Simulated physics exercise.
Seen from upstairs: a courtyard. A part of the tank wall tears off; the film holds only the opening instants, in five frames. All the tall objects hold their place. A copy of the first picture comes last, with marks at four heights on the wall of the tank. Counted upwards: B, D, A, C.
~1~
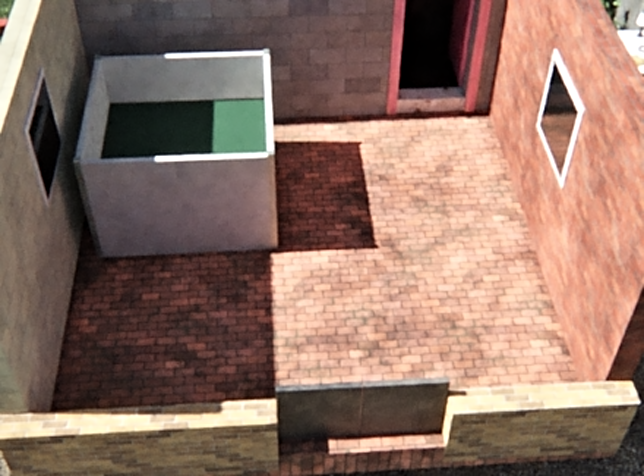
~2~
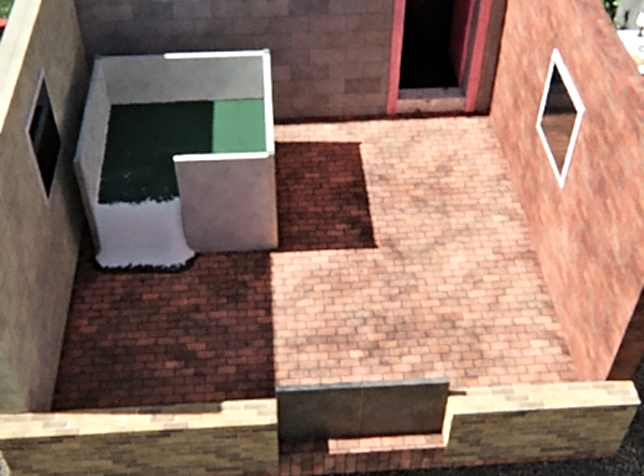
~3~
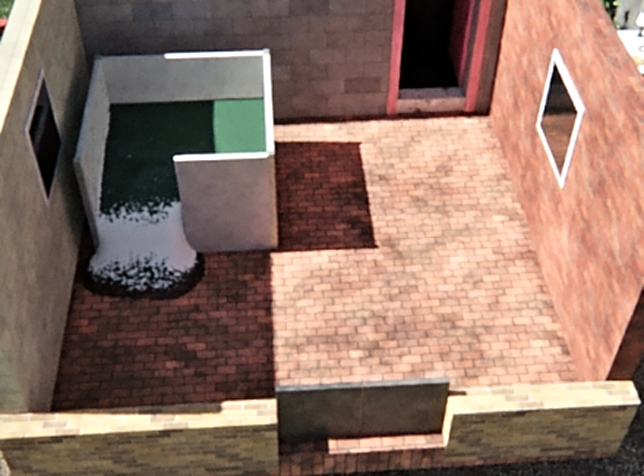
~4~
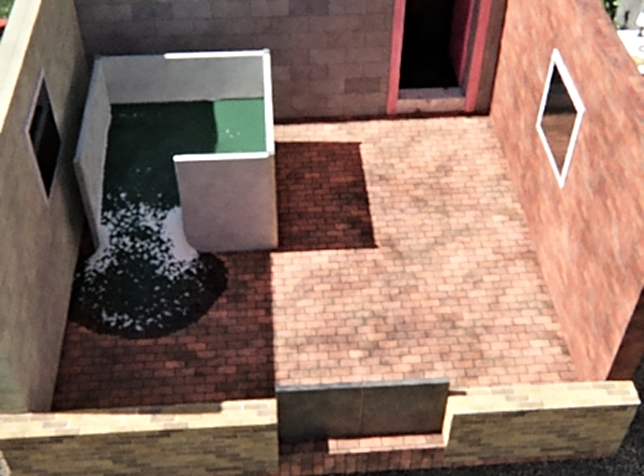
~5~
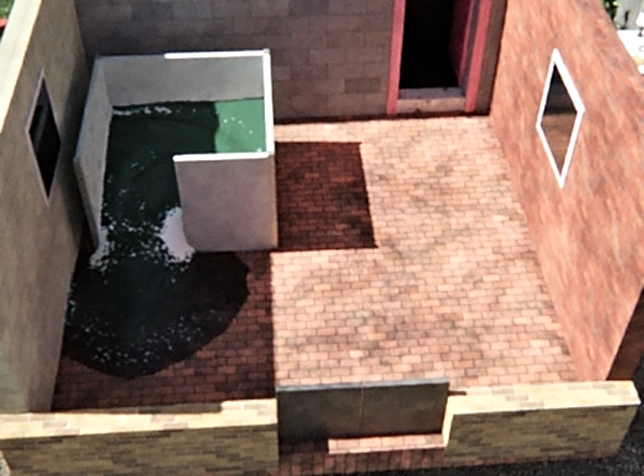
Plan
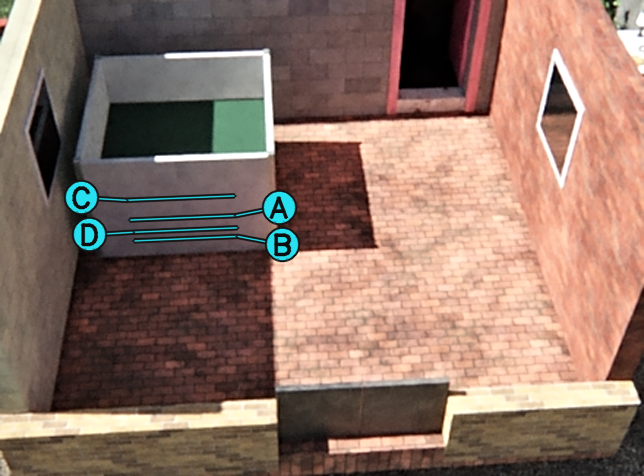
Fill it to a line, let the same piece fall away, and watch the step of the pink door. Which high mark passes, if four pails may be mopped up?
C.
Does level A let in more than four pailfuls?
No, not at all.
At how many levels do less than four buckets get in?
All of them.
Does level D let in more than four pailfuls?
No.
On the marked copy, A at (183, 217); B at (186, 238); C at (180, 198); D at (185, 230); from the bottom up B, D, A, C.
Choosing A, nothing gets over.
Choosing B, nothing gets over.
Choosing C, a bucket or two gets in.
Choosing D, nothing gets over.
